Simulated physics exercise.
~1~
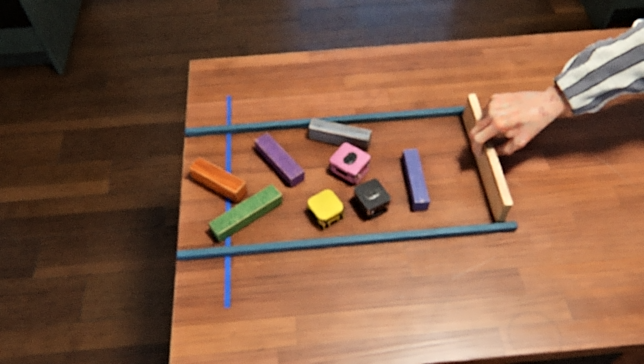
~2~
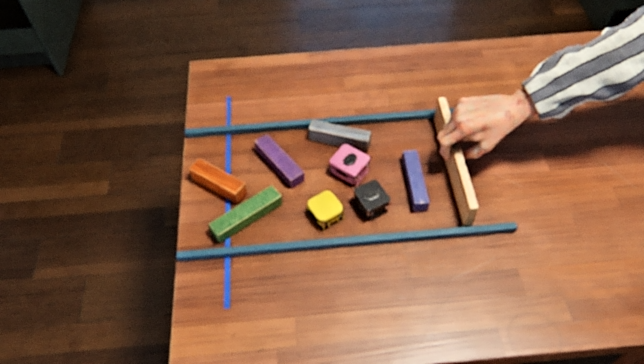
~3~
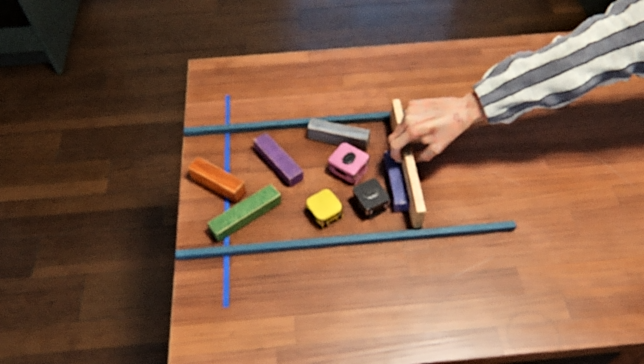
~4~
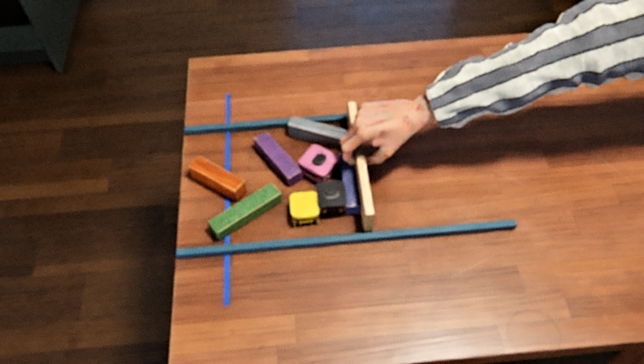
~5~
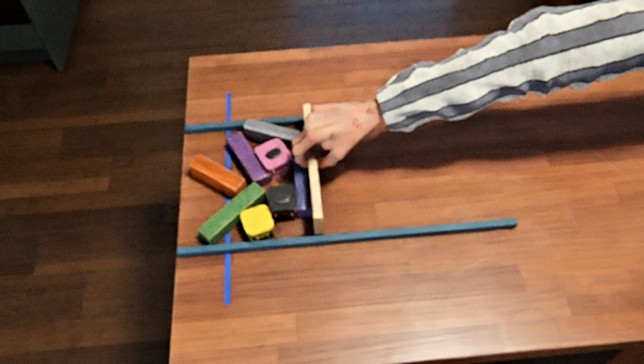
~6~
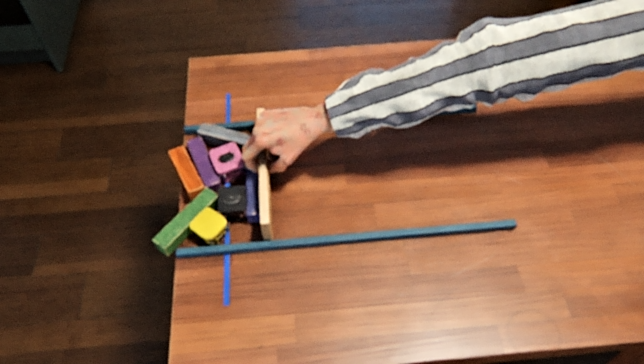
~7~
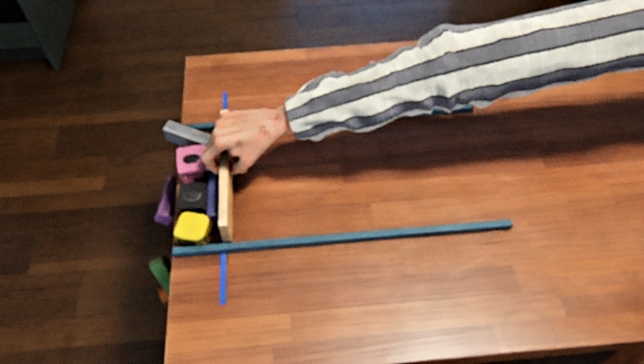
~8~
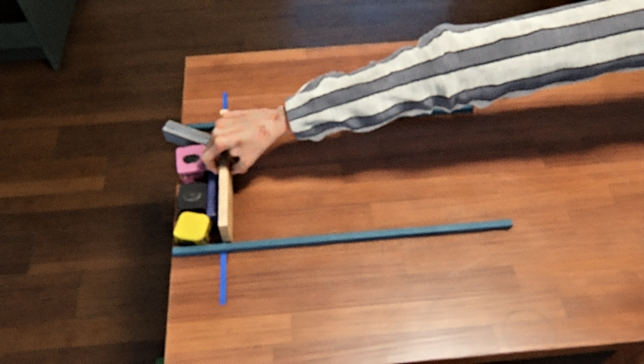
The clip opens on a wooden table where a hand in a striped sleeve holds an upright board at the right of two teal rails, with colourful sticks and blocks scattered between them. The board slides left, reaching the blue bar first and then gathering the black, pink, yellow and grey pieces. The growing cluster presses into the purple and green bars, and soon the orange stick is shoved to the table's left edge too. As the board reaches the blue tape line, the orange, green and purple pieces go over the edge. The hand stops there, with the remaining pieces crowded at the edge, the grey one overhanging.
